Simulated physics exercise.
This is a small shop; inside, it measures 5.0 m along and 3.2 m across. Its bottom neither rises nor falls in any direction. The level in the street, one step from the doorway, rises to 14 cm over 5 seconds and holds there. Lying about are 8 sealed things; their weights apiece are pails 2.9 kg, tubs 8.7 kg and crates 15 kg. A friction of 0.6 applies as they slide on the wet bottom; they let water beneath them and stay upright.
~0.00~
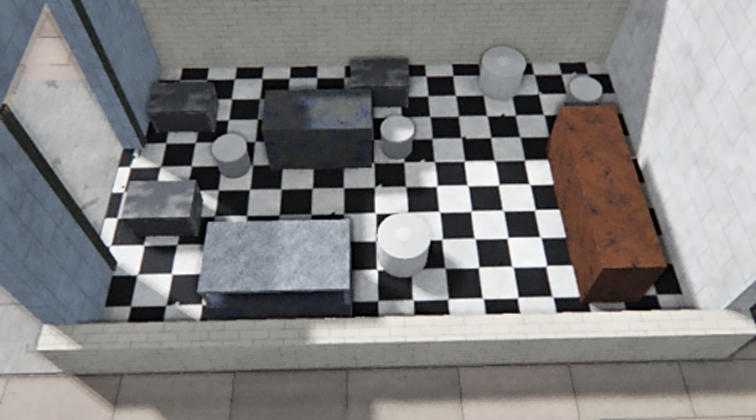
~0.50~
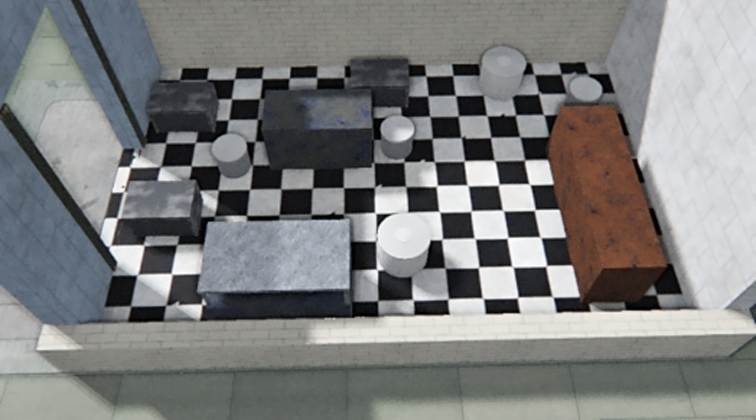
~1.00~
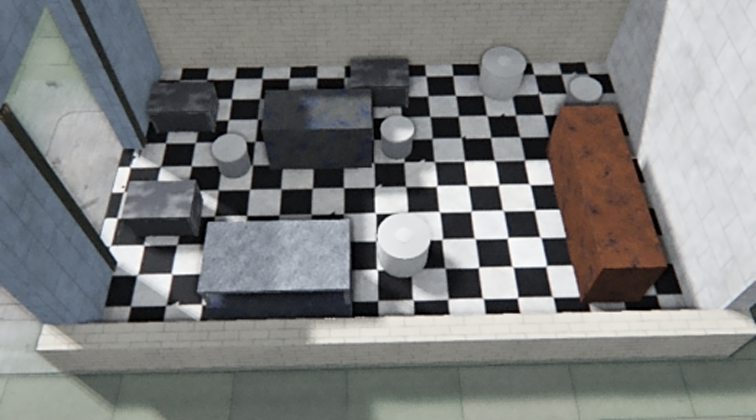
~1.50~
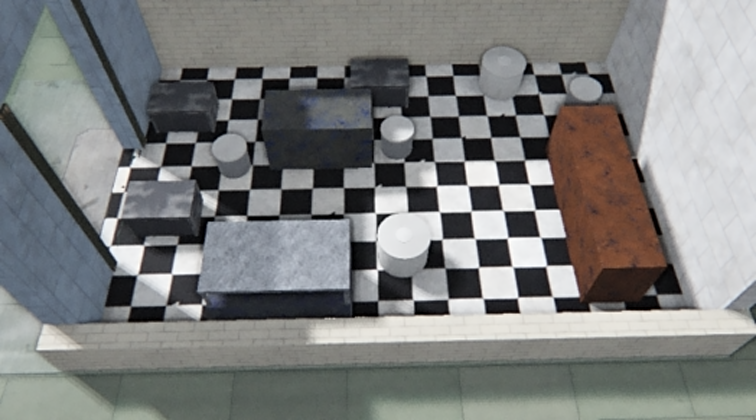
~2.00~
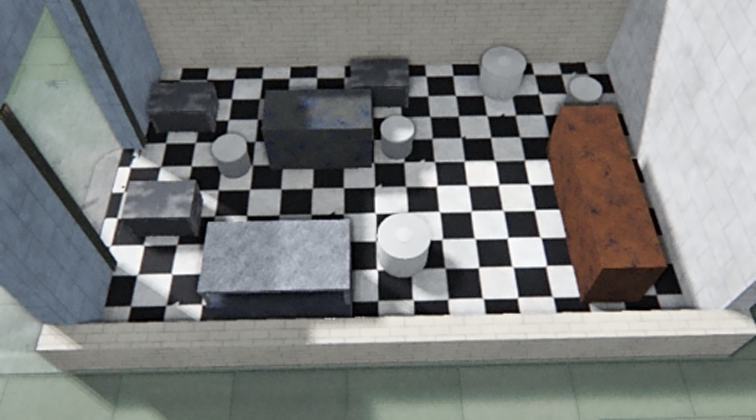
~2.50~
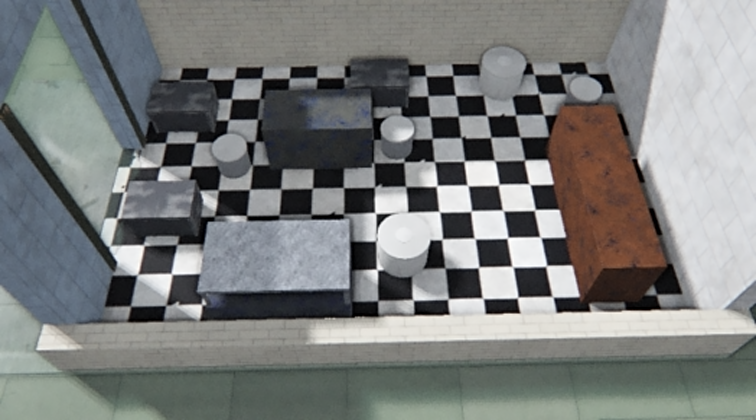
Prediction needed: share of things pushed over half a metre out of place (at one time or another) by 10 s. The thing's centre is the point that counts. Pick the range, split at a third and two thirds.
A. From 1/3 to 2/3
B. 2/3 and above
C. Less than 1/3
Option C: Less than 1/3.
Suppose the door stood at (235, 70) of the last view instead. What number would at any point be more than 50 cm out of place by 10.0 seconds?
Result: 3 of them.
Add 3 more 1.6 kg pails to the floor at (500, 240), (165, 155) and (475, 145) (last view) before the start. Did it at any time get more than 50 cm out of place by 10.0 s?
Within the limit; beyond the limit; within the limit.
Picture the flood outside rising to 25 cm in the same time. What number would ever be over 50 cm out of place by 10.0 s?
I count 6 of them in that case.
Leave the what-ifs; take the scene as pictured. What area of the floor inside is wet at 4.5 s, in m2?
My estimate is roughly 2.5 m2.
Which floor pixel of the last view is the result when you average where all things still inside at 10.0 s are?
They average out to somewhere around (409, 149).
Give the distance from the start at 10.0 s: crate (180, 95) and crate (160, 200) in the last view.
They've ended up 0 cm and 150 cm away, in that order.
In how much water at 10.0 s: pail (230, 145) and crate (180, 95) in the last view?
Depths: Near 3 cm, then near 5 cm.
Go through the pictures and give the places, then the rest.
In the first frame, a pail at (397, 128), on the bottom; a tub at (504, 62) rests on the ground; 0.0 m2 under water; 0 of 8 have shifted.
In the second frame, a pail at (397, 128), on the bottom; a tub at (504, 62), on the bottom; 0.0 m2 under water; 0 of 8 have shifted.
In the third frame, a pail at (397, 128), on the bottom; a tub at (504, 62), on the bottom; water covers 0.0 m2; 0 of 8 have shifted.
In the fourth frame, a pail at (397, 128), on the bottom; a tub at (504, 62), on the bottom; 0.0 m2 under water; 0 of 8 have shifted.
In the fifth frame, a pail at (397, 128) rests on the ground; a tub at (504, 62), on the bottom; 0.0 m2 under water; 0 of 8 have shifted.
In the sixth frame, a pail at (397, 128), on the bottom; a tub at (504, 62) rests on the ground; water covers 0.0 m2; 0 of 8 have shifted.
After 3.5 s 0 of 8 are over 50 cm from their spots; 0 afloat.
After 4.5 s 0 of 8 are over 50 cm from their spots; 0 afloat.
After 7.0 s 1 of 8 are over 50 cm from their spots; 0 afloat.
After 10.0 s 2 of 8 are over 50 cm from their spots, and 2 have been at some point; 1 afloat.
